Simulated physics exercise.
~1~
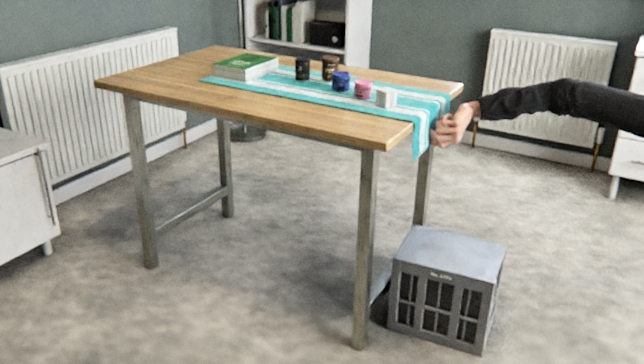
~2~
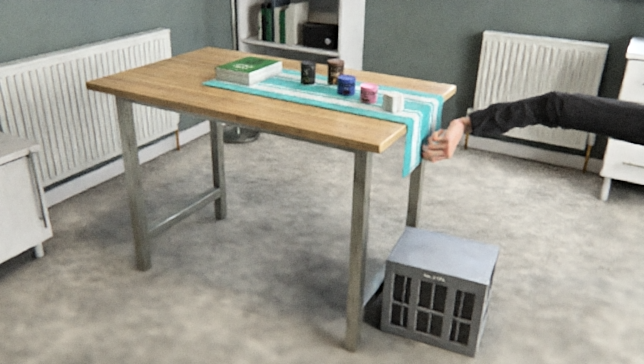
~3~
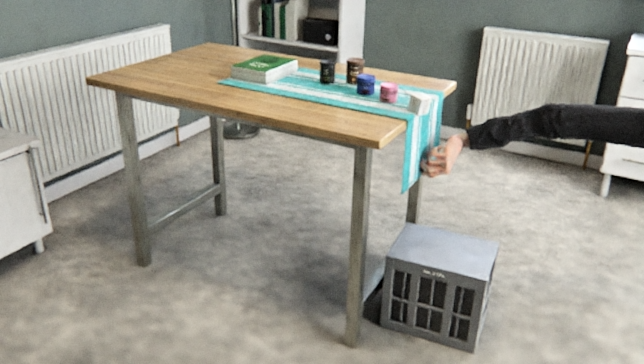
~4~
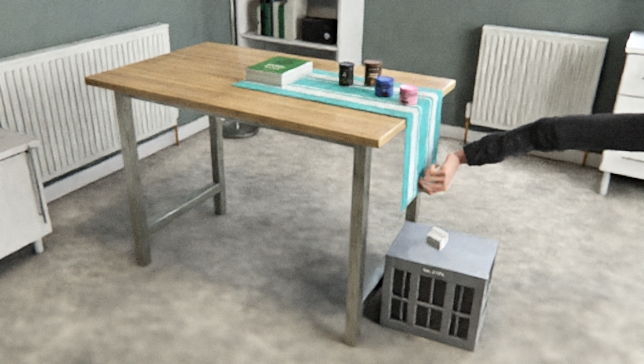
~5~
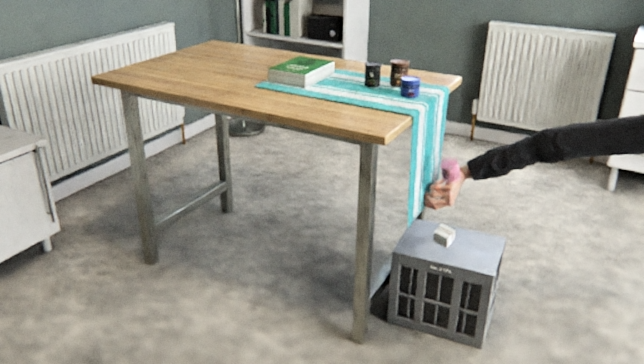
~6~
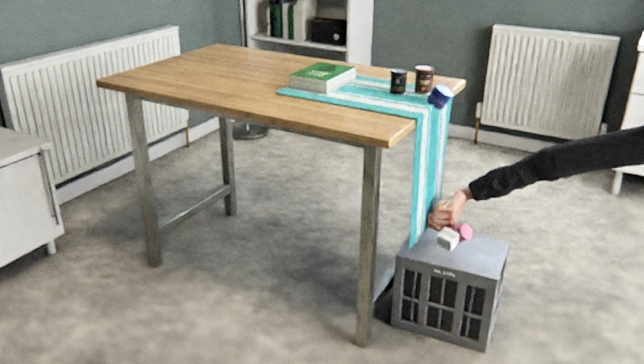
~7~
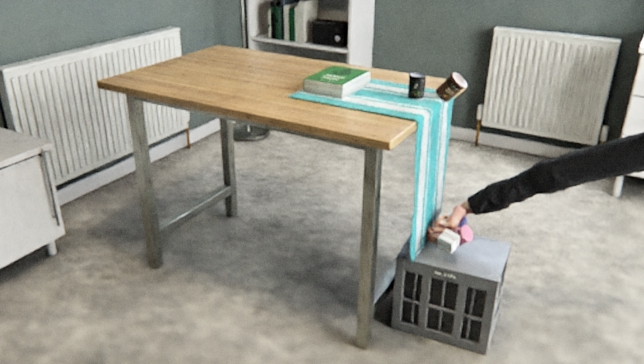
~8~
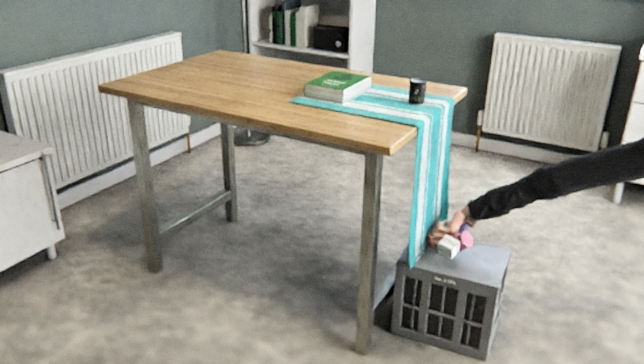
In a room with white radiators, a hand drew a striped turquoise cloth down off a wooden table toward a grey crate, and a white cube, pink pot, blue pot and brown can went over the edge in turn, leaving the black can upright.
